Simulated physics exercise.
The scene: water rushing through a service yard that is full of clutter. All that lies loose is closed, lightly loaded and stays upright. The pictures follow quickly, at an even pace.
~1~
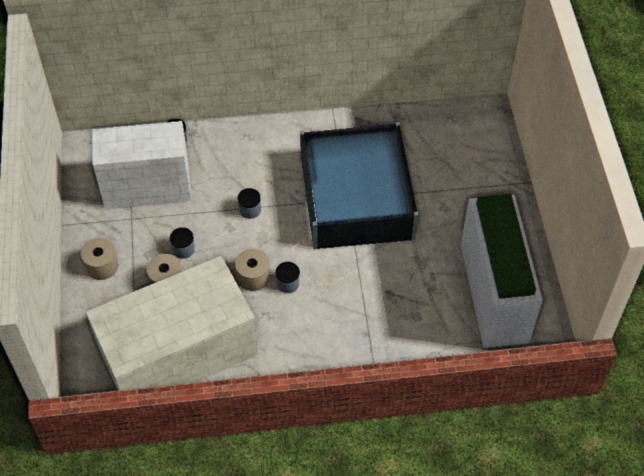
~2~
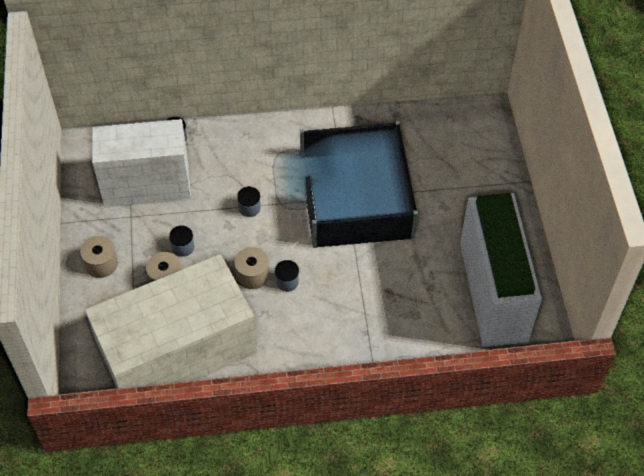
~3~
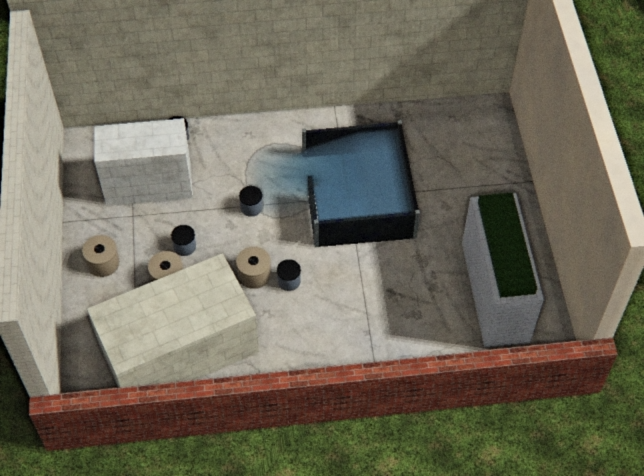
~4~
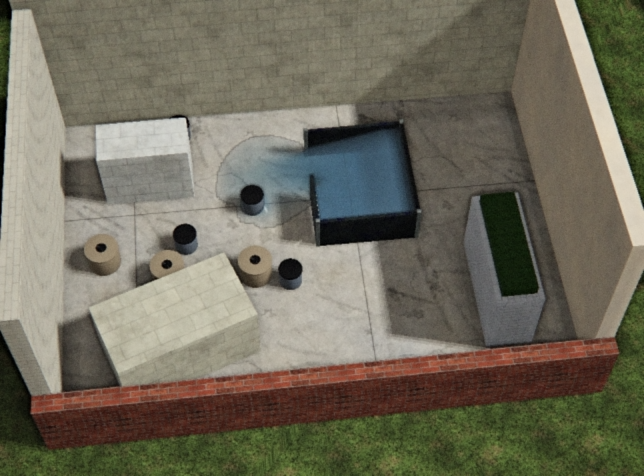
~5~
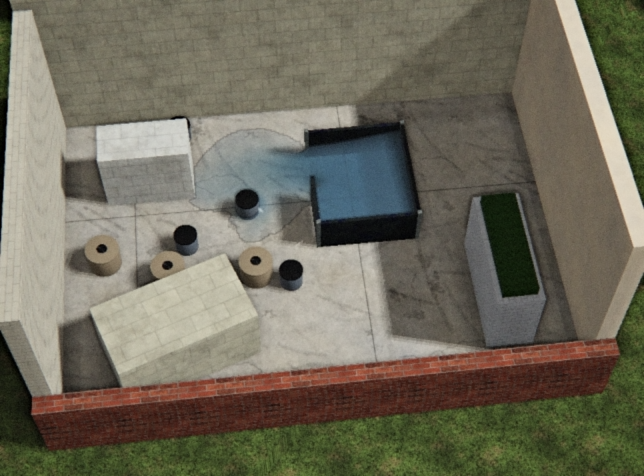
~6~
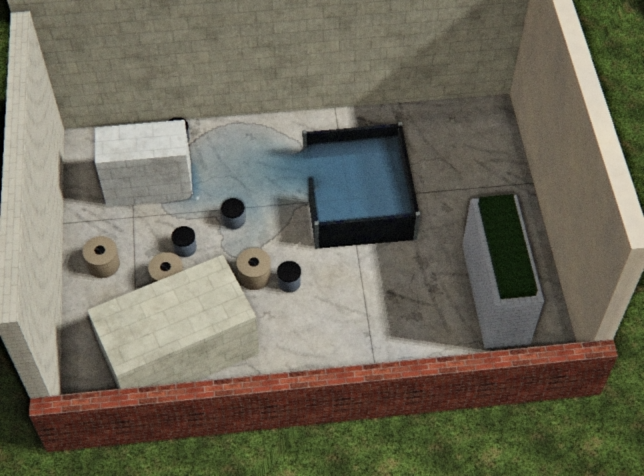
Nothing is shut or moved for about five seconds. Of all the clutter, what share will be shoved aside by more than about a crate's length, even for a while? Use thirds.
Share: Two thirds or more.
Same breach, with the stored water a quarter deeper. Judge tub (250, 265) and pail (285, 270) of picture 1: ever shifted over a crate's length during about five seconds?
As listed: Under that, short of that.
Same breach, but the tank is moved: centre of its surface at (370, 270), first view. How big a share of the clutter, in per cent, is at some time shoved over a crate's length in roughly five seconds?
Roughly 90 per cent.
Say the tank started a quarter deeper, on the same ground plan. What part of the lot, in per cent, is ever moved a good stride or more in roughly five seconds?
Near 70 in a hundred.
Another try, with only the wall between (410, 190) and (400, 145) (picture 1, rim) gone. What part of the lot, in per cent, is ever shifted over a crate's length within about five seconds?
Some 0 per cent.
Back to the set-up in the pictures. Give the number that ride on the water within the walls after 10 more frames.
2 of them.
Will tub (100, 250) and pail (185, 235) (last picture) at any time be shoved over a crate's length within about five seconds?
In that order: Moved that far, yes.
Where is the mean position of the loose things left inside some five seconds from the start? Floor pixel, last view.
Around (179, 310).
A moment on, 1 of 7 are well off their spots; 0 afloat.
Next, 2 of 7 are well off their spots; 2 afloat.
Later, 5 of 7 are well off their spots; 5 afloat.
In the end, 5 of 7 are well off their spots, and 5 have been at some point; 4 afloat.
